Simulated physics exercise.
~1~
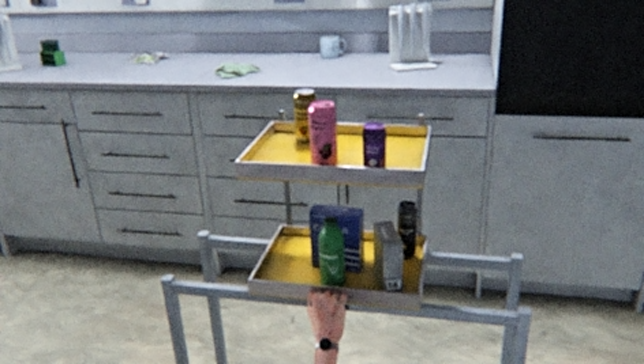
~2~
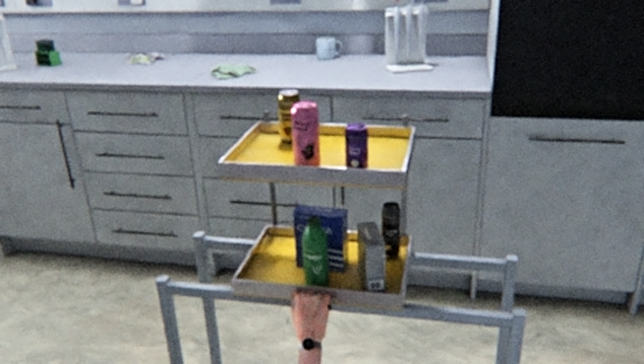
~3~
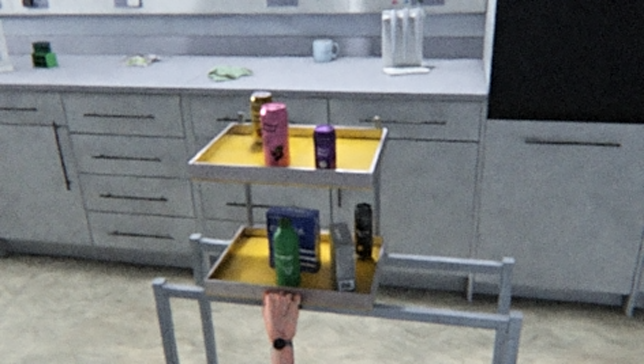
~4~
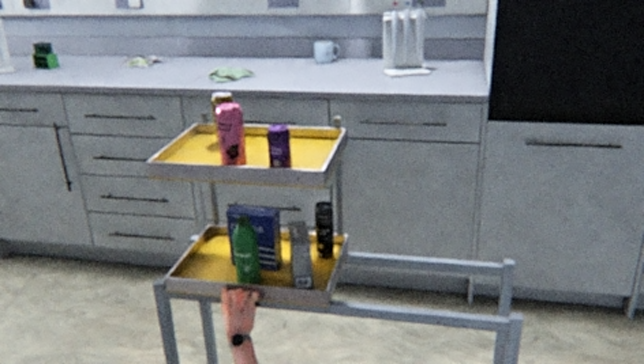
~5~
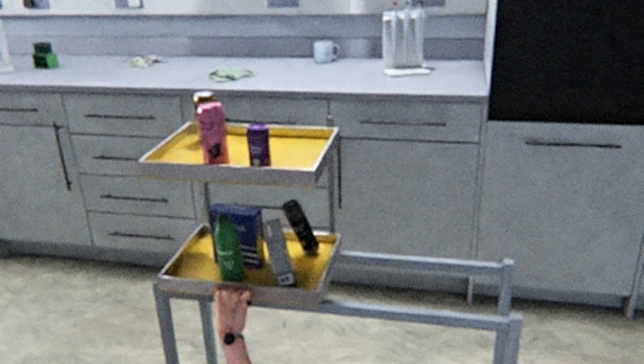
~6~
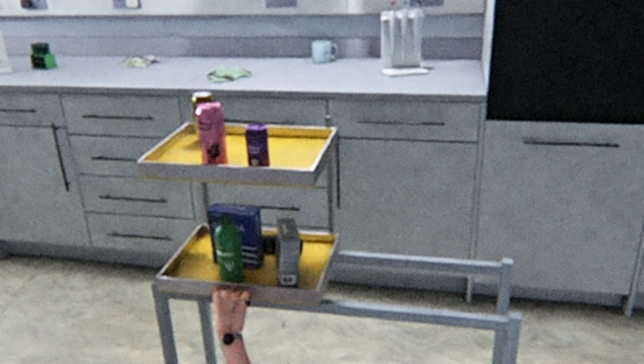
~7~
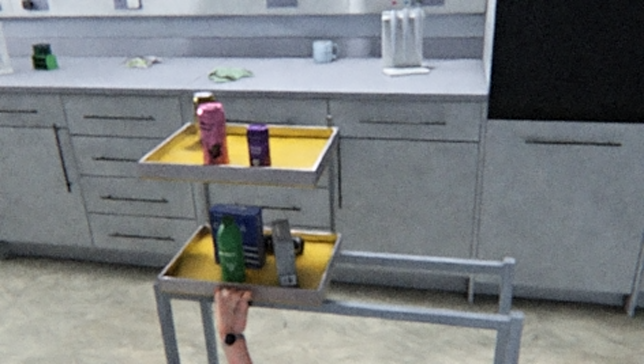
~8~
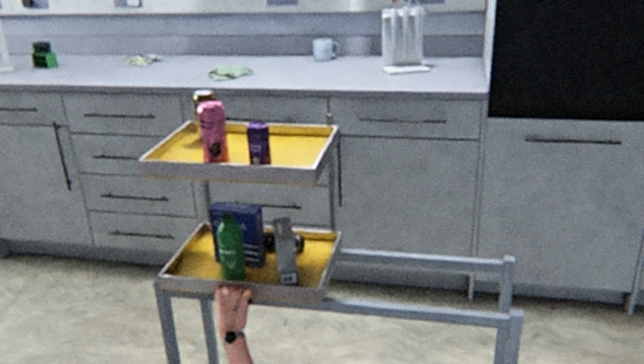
To begin with, a two-level tray with yellow surfaces stands on a grey frame in a kitchen, holding upright cans, packets and a green bottle, with a hand at the front edge of its lower level. The tray slides left, picking up speed, and the hand travels with it. It comes to a halt at the left end of the frame, where the black can leans over and the grey packet tilts. The black can then topples onto its side behind the grey packet, which rocks back upright. By the end, the tray is still, with only the black can lying down.
